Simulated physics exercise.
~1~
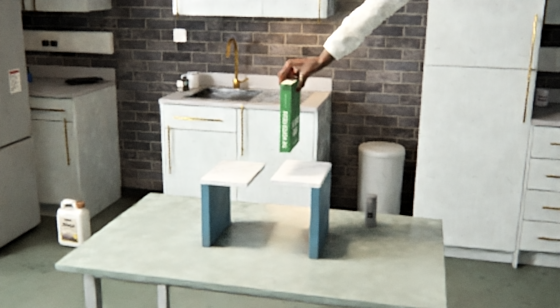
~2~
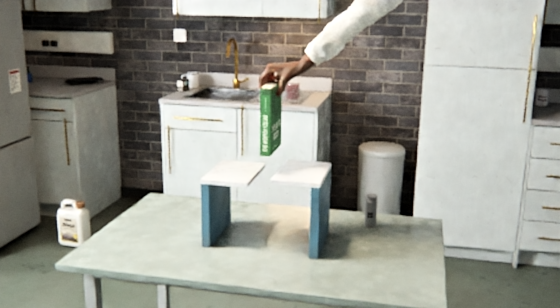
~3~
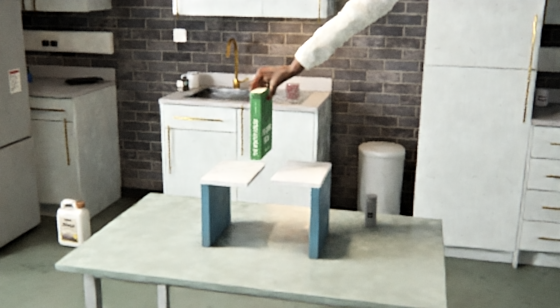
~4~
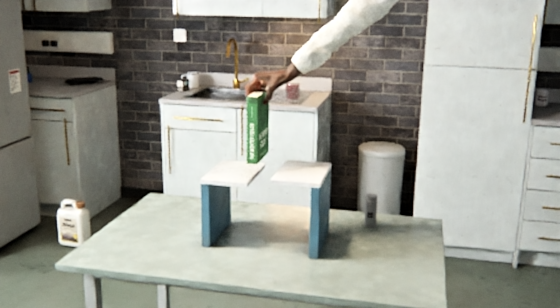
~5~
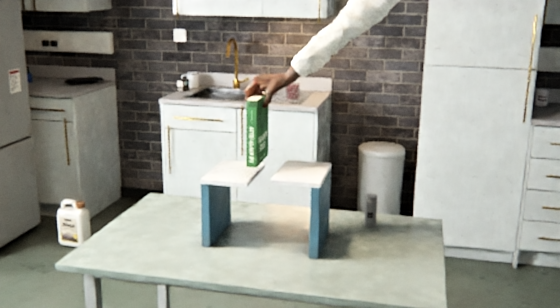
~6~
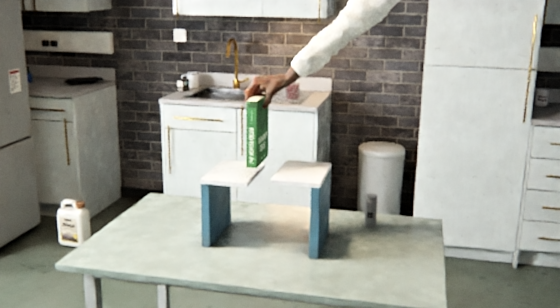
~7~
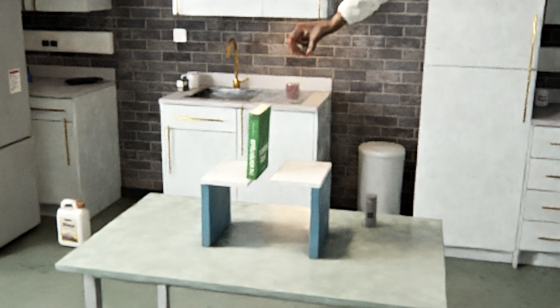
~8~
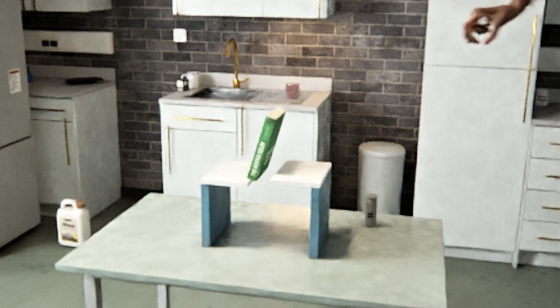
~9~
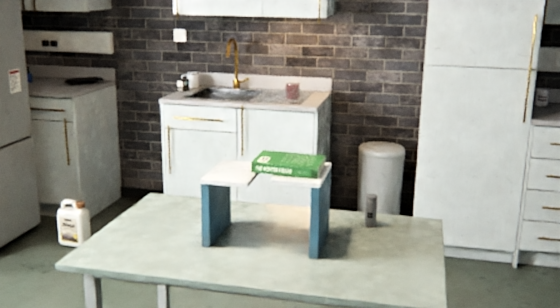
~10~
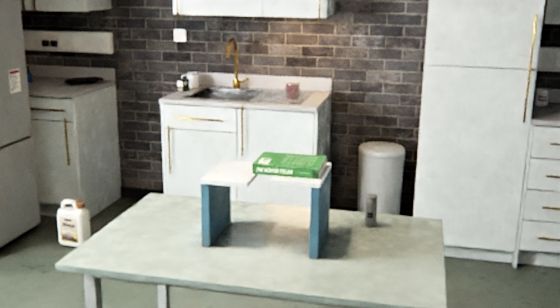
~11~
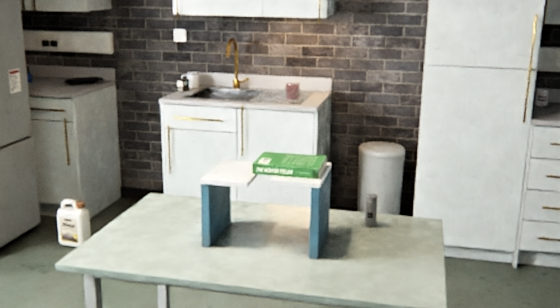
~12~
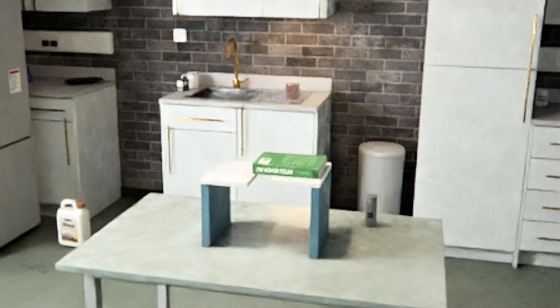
At first, a hand holds a green book upright above two white-topped ledges with blue supports, standing on a table in a kitchen, with a small grey shaker off to the right. The hand moves the book left and lowers it until it stands near the slot between the ledges. Then the fingers let go and the arm draws back to the right. Left alone, the book leans to the right and topples over. It ends lying still on its side on top of the right ledge, while the shaker stays in place.
